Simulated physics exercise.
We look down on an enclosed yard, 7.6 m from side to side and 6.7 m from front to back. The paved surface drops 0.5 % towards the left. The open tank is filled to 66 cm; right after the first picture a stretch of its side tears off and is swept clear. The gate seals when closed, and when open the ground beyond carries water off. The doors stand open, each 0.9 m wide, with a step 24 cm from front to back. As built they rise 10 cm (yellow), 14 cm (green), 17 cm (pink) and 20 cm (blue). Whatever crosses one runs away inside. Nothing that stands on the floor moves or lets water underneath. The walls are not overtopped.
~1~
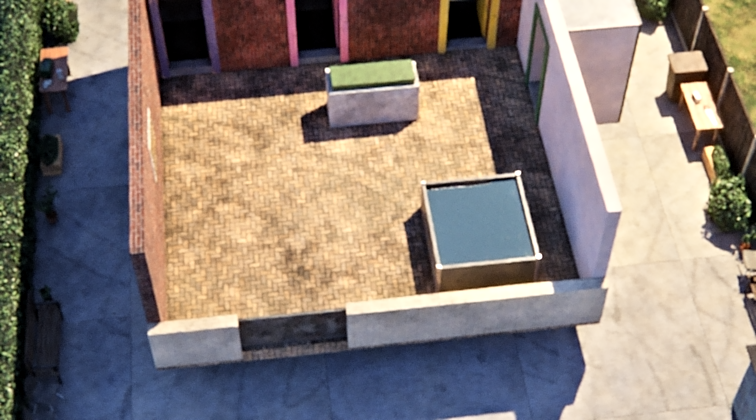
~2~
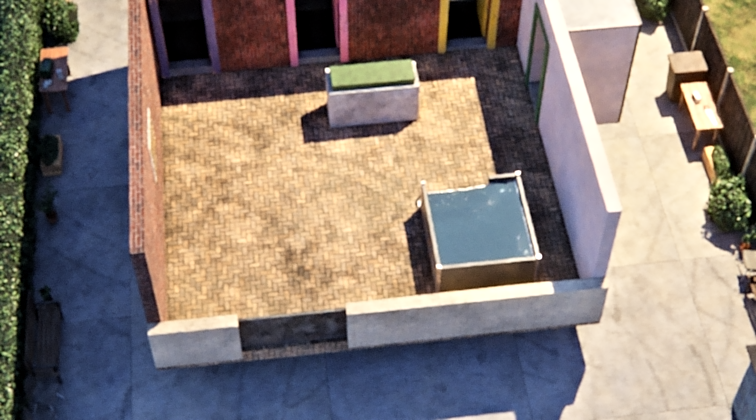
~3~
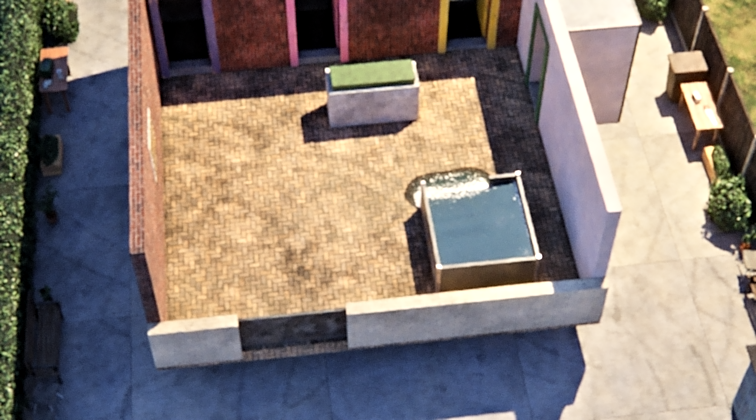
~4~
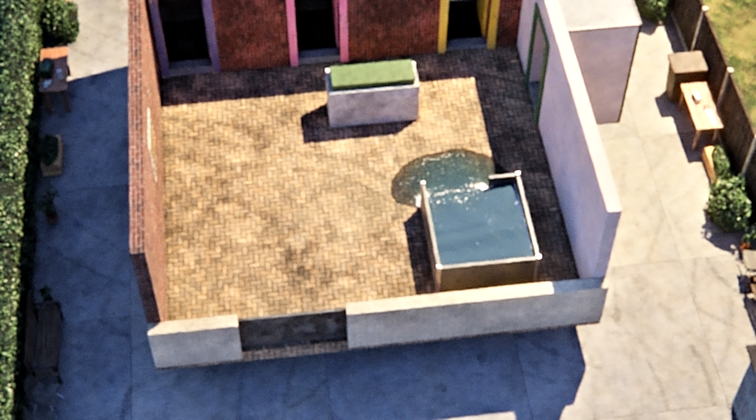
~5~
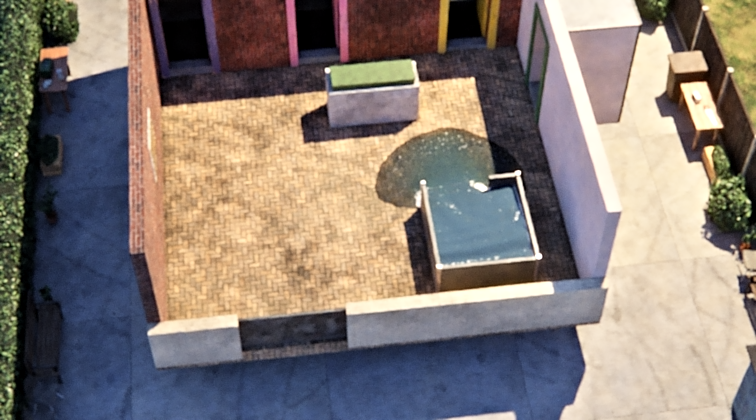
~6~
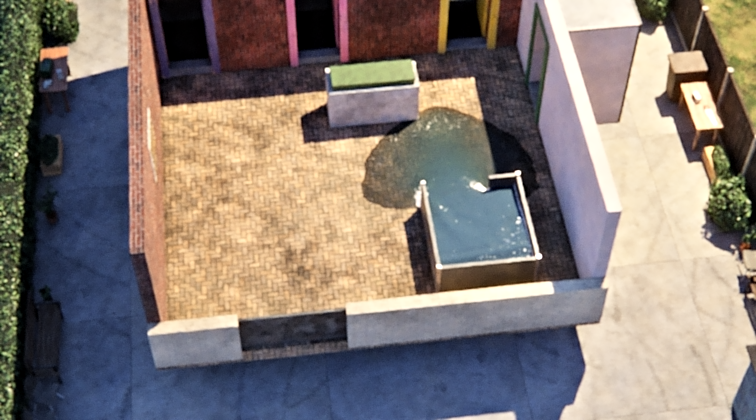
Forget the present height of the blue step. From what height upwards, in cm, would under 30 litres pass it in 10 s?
Close to 6.5 cm is just enough.
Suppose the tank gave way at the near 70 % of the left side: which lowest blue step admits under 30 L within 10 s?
Then roughly 13.0 cm.
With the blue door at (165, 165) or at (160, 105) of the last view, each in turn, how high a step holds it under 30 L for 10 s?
About 7.5 and 7.0 cm.
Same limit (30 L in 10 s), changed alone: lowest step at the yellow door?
Roughly 18 cm at yellow.
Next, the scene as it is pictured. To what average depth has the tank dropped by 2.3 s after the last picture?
Some 22 cm.
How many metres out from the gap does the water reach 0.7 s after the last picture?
About 4.2 m.
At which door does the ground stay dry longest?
It is the blue one.
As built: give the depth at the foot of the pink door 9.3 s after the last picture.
Roughly 2.5 cm deep.
Then, 0.7 s after the last picture water covers 25 % of the floor, deepest (34 cm) near (445, 200); it has not reached the blue door.
Then, 2.3 s after the last picture water covers 45 % of the floor, deepest (27 cm) near (468, 56); it has not reached the blue door.
Then, 9.3 s after the last picture water covers 85 % of the floor, deepest (9 cm) near (163, 156); 8 cm at the blue door, 0 litres in over its 20 cm step.
At the blue door as built, the water peaked near 11 cm, 4.1 s after the last picture.
With a step of 5.5 cm, 49 litres would have come in within the 10 s; with 7.5 cm, 19 litres. So under 30 litres takes about 6.5 cm.
